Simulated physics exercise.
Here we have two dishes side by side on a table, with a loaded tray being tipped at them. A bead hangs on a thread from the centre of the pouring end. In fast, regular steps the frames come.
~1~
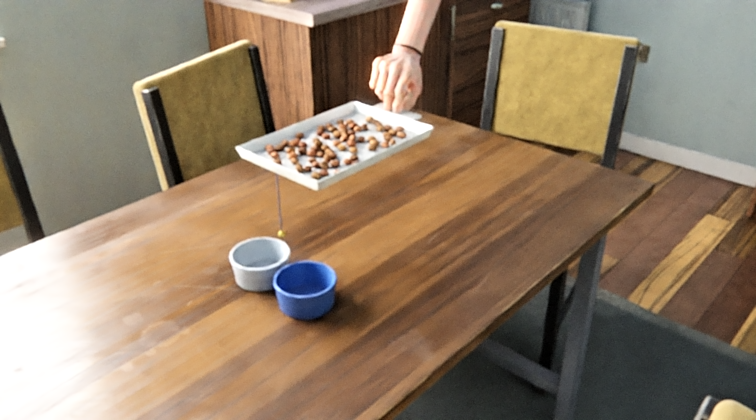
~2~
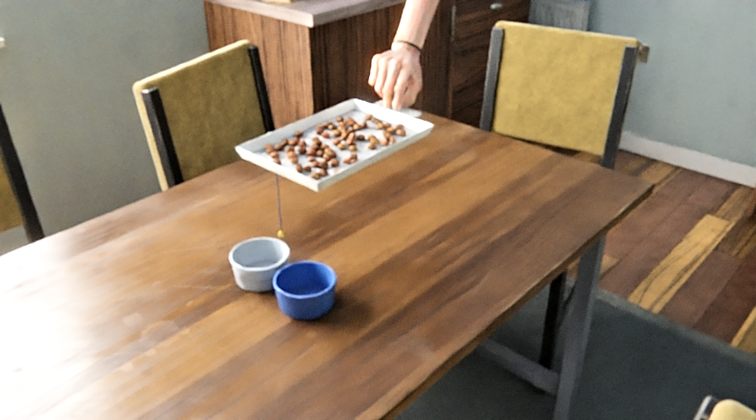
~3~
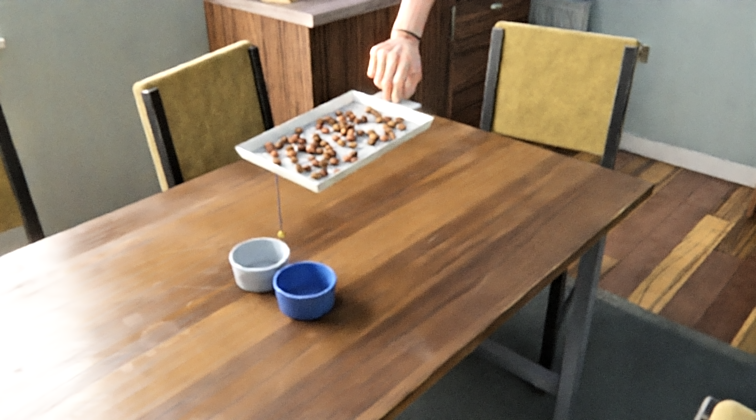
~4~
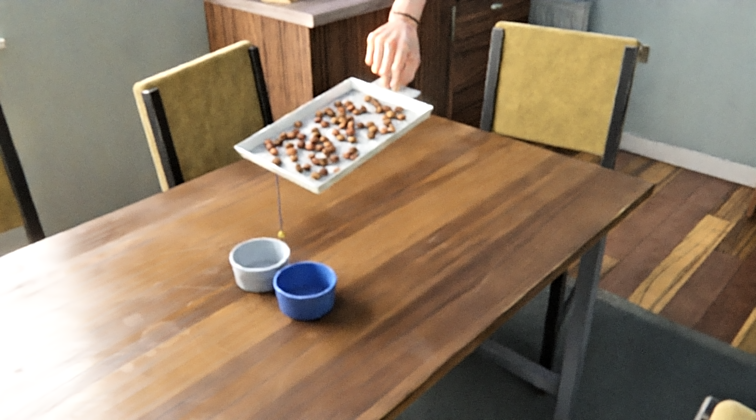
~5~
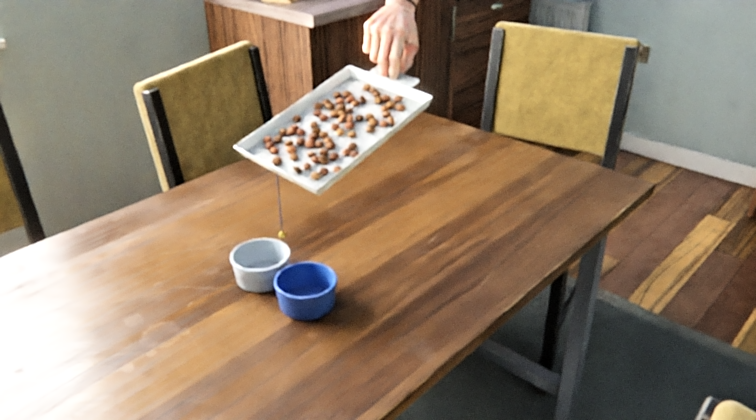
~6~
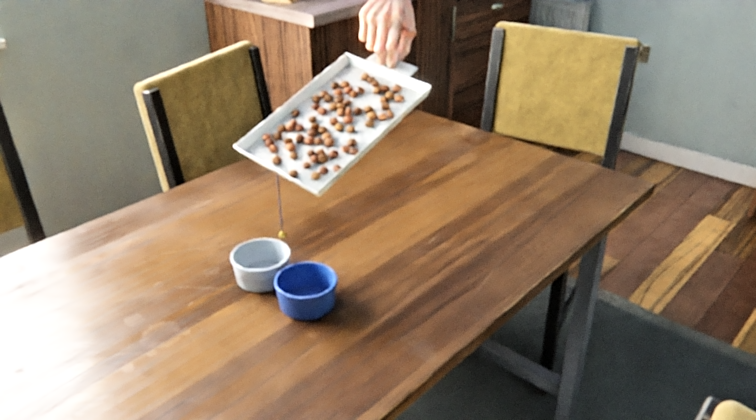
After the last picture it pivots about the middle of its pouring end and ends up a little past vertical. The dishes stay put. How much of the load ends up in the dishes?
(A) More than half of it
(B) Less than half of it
A.
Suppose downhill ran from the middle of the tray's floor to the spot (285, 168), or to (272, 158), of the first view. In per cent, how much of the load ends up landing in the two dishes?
About 50 %, then 10 %.
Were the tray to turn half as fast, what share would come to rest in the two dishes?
Estimate: Around 90%.
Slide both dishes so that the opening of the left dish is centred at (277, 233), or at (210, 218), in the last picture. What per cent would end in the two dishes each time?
It works out to 20 percent and then 0 percent.
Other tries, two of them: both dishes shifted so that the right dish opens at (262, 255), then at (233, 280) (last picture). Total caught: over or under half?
Well, not up to half at the first spot and not up to half at the second.
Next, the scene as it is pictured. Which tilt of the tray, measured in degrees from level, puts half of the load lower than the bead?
The angle is around 90°.
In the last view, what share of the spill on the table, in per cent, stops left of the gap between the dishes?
Roughly 70 in a hundred.
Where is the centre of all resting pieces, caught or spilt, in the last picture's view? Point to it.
Somewhere close to (296, 293) in the last picture.
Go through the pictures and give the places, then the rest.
In the first picture, corners of the pouring end at (241, 147) and (317, 180), level; middle of the load at (337, 143), bits of dog kibble; left dish at (239, 275); right dish at (283, 302); bead on its thread at (282, 234).
In the second picture, corners of the pouring end at (241, 147) and (317, 180), level; middle of the load at (337, 142).
In the third picture, corners of the pouring end at (241, 147) and (317, 182), tipped barely, lowest at the right corner; middle of the load at (336, 138).
In the fourth picture, corners of the pouring end at (240, 146) and (317, 184), tipped a little, lowest at the right corner; middle of the load at (336, 132).
In the fifth picture, corners of the pouring end at (239, 146) and (317, 186), tipped clearly, lowest at the right corner; middle of the load at (335, 127).
In the sixth picture, corners of the pouring end at (239, 145) and (317, 188), tipped clearly, lowest at the right corner; middle of the load at (334, 121); left dish at (239, 275); right dish at (284, 303).
Soon, tray tipped steeply; nearly all on the tray; a small part in the air.
A while on, tray tipped right over; a small part on the tray; about a third in the right dish; about a quarter in the left dish; a small part outside both; about a quarter in the air.
Towards the end, tray tipped past a quarter turn; about half in the right dish; about a quarter in the left dish; about a quarter outside both.
Finally, tray tipped past a quarter turn; about half in the right dish; about a quarter in the left dish; about a quarter outside both.
